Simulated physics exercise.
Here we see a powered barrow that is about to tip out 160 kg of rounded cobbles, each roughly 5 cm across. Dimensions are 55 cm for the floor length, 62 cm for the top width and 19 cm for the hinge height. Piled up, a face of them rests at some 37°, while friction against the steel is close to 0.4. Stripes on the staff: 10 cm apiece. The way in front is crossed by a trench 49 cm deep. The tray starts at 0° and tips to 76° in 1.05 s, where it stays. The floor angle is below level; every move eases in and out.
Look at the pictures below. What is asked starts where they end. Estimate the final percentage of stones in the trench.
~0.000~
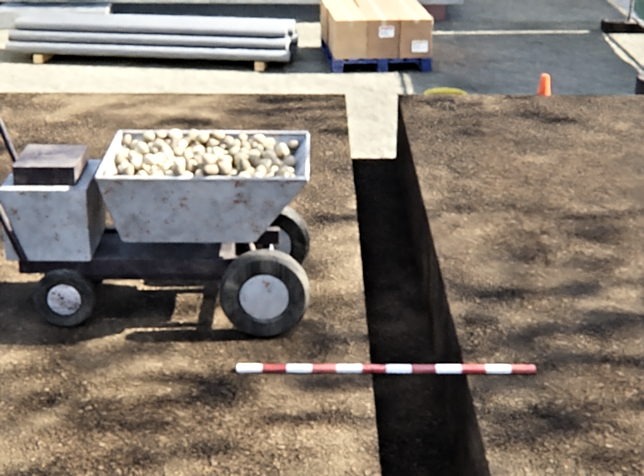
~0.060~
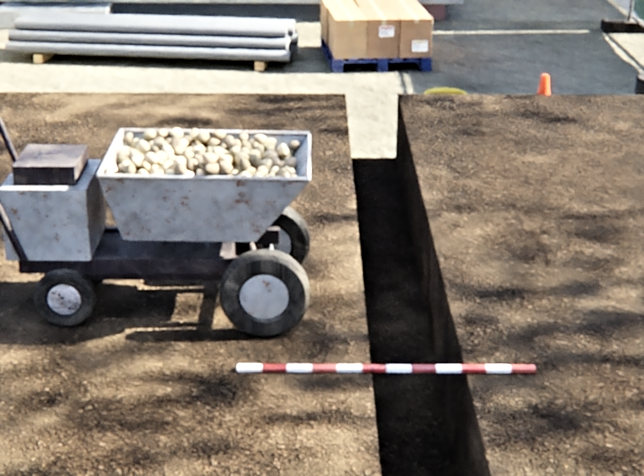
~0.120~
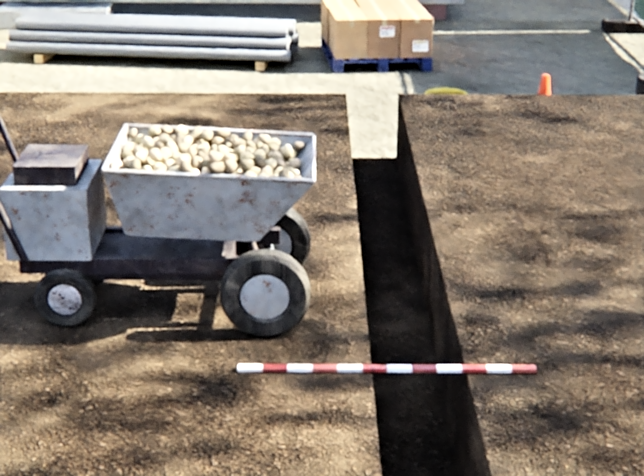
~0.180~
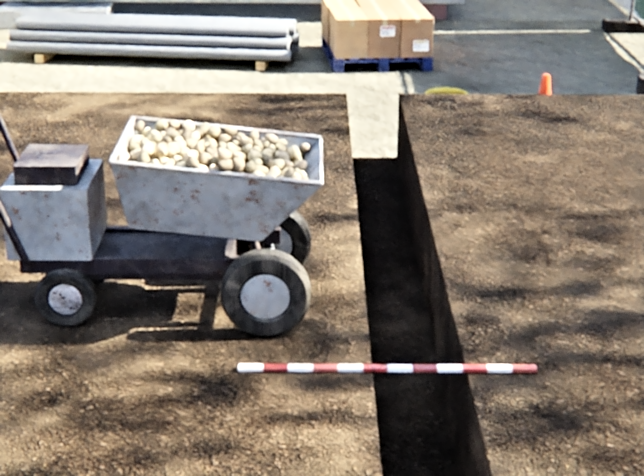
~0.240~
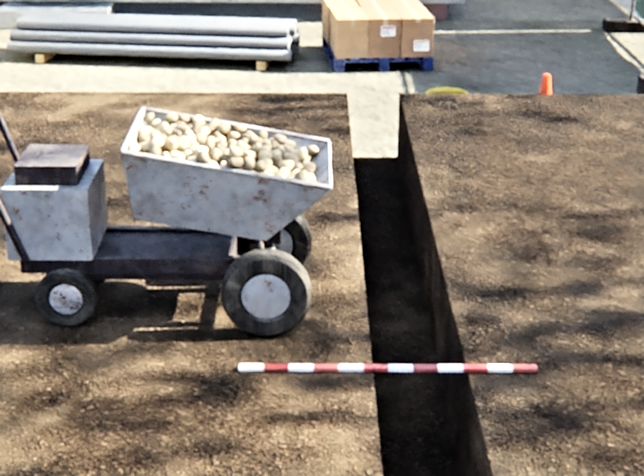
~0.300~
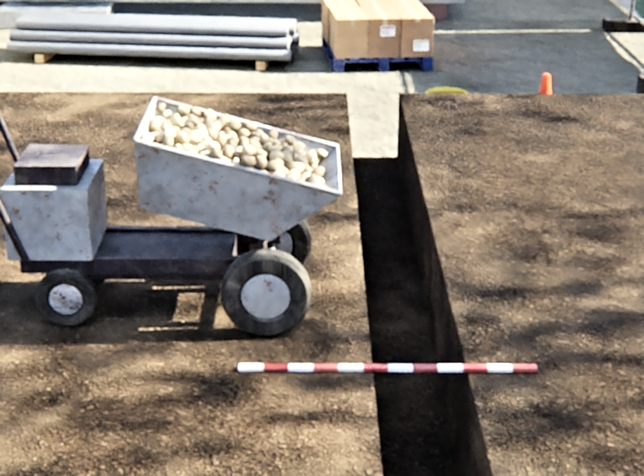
I would say 75 percent.
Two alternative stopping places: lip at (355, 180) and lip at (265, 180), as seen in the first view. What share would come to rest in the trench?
Roughly 30 in a hundred, then 100 in a hundred.
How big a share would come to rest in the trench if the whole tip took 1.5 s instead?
I'd put it at roughly 80 per cent.
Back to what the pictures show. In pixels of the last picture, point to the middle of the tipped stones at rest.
I'd put it close to (426, 379).
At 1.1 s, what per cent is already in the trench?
Close to 40 per cent has got there by then.
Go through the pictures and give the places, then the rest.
In the first picture, the tray is at 0°, its lip at (308, 179); the top of the load is at (183, 143).
The second picture shows lip at (309, 180), floor tilted 1°, highest stones at (180, 143); the stones move at 0.2 m/s on average.
In the third picture, the tray is at 3°, its lip at (314, 181); the top of the load is at (173, 138); the stones move at 0.4 m/s on average.
The fourth picture shows lip at (322, 184), floor tilted 6°, highest stones at (171, 133); the stones move at 0.5 m/s on average.
The fifth picture shows lip at (331, 188), floor tilted 10°, highest stones at (175, 126); the stones move at 0.7 m/s on average.
The sixth picture shows lip at (341, 194), floor tilted 15°, highest stones at (173, 120); the stones move at 0.8 m/s on average.
After 0.8 s the floor is at 64°; 99 % in the tray, 1 % in the trench; the foremost stones are at (409, 258).
After 1.1 s the floor is at 76°; 47 % in the tray, 38 % in the trench, 16 % past the trench; the foremost stones are at (527, 309).
After 1.5 s the floor is at 76°; 15 % in the tray, 60 % in the trench, 25 % past the trench; the foremost stones are past the picture's edge.
After 3.5 s the floor is at 76°; 0 % in the tray, 75 % in the trench, 25 % past the trench; the foremost stones are past the picture's edge.
